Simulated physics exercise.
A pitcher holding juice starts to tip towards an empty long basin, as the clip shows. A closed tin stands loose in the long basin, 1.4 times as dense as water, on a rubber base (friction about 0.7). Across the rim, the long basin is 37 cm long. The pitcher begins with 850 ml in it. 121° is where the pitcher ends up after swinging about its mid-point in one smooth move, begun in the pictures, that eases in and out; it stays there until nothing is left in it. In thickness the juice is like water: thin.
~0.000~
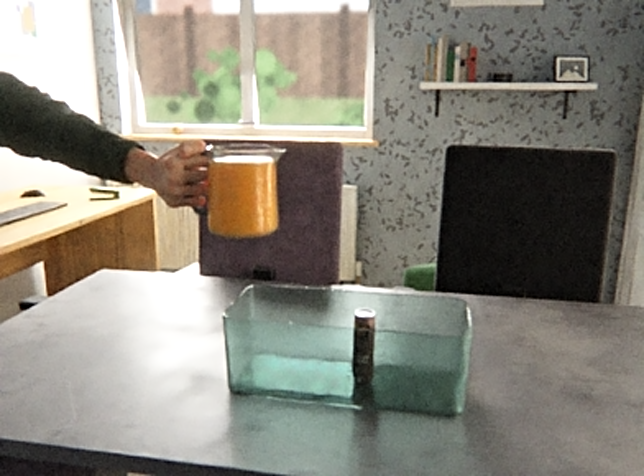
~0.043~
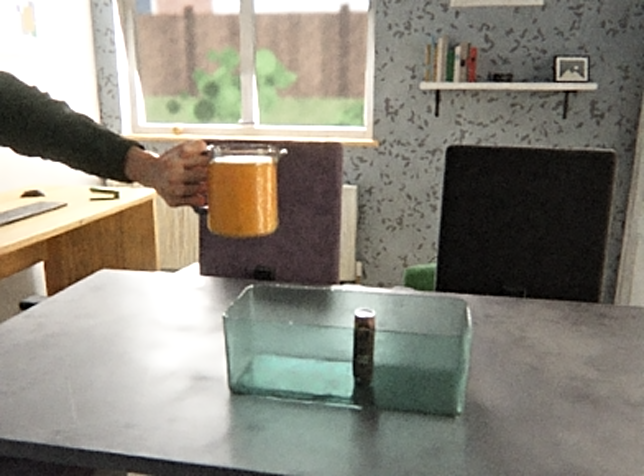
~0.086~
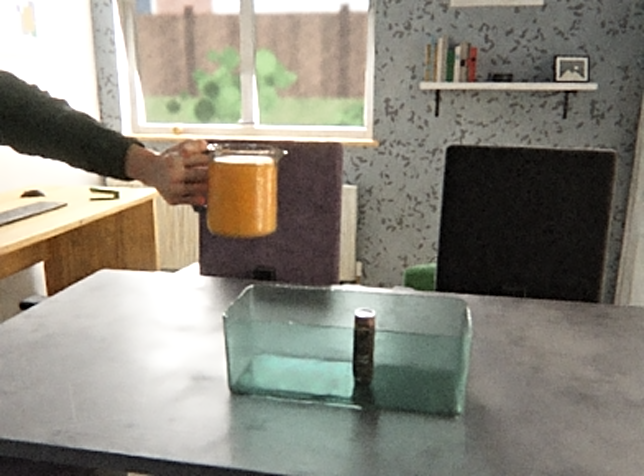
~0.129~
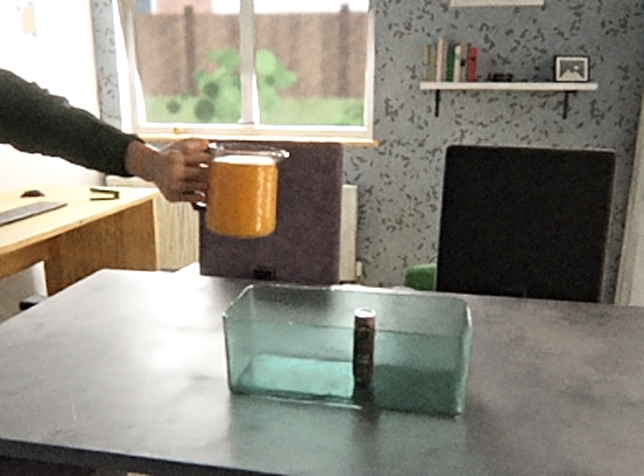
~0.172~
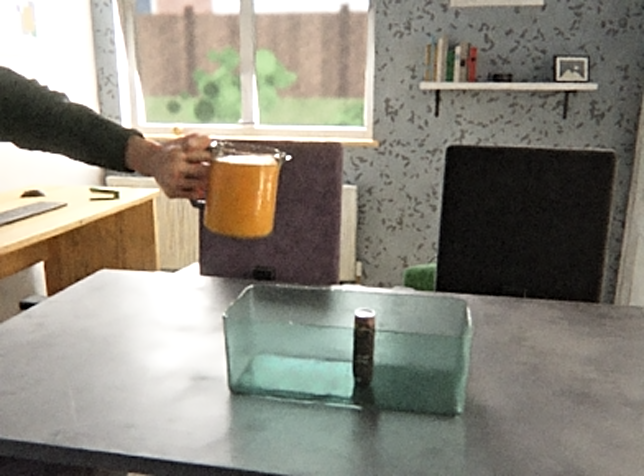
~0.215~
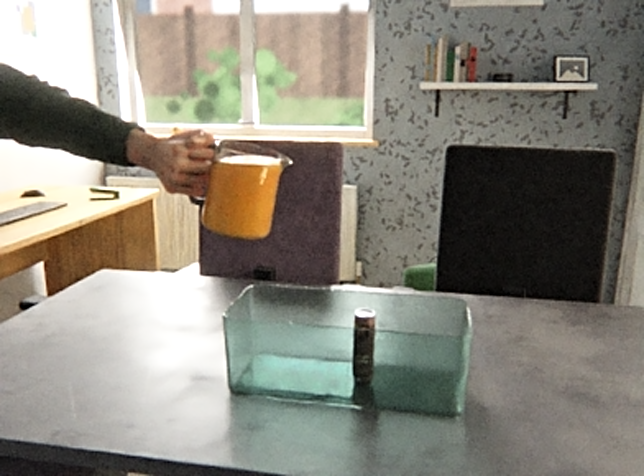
To begin with, a hand reaching in from the left holds a clear pitcher of orange juice upright, above and behind a long greenish see-through basin with a small tin standing inside. The hand then gradually tilts the pitcher slightly to the right, while the basin and tin stay still.
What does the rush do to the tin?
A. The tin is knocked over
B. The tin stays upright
The tin stays upright.
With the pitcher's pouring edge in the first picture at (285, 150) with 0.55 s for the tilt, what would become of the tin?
It does not tip.
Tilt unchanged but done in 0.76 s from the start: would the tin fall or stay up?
With that tilt, the tin stays on its base.
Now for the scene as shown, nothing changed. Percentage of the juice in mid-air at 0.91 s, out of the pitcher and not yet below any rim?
Near 24 in a hundred.
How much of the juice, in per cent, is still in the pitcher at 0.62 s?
78 %.
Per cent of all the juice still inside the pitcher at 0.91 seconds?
I'd say some 18 per cent remains.
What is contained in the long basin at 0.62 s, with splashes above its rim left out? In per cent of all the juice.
Some 4 per cent.
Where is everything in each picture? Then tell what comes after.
Tilt 0°; pouring edge (285, 151); surface from (213, 160) to (275, 162); the long basin's rim runs from (237, 301) to (470, 318); the tin's top is at (365, 316), in the first picture.
Tilt 1°; pouring edge (285, 151); surface from (213, 160) to (275, 162), in the second picture.
Tilt 2°; pouring edge (286, 152); surface from (214, 160) to (276, 162), in the third picture.
Tilt 4°; pouring edge (288, 154); surface from (215, 160) to (277, 163), in the fourth picture.
Tilt 8°; pouring edge (290, 157); surface from (216, 160) to (279, 163), in the fifth picture.
Tilt 12°; pouring edge (292, 161); surface from (217, 162) to (282, 164), in the sixth picture.
By 0.62 s the tilt is 77° and 78 per cent is still to pour; the tin stands where it began.
By 0.91 s the tilt is 116° and 18 per cent is still to pour; the tin stands 1 cm from where it began.
By 1.22 s the tilt is 121° and 0 per cent is still to pour; the tin stands 1 cm from where it began.
By 1.55 s the tilt is 121° and 0 per cent is still to pour; the tin stands 1 cm from where it began.
At rest the tin stands 1 cm from where it began.
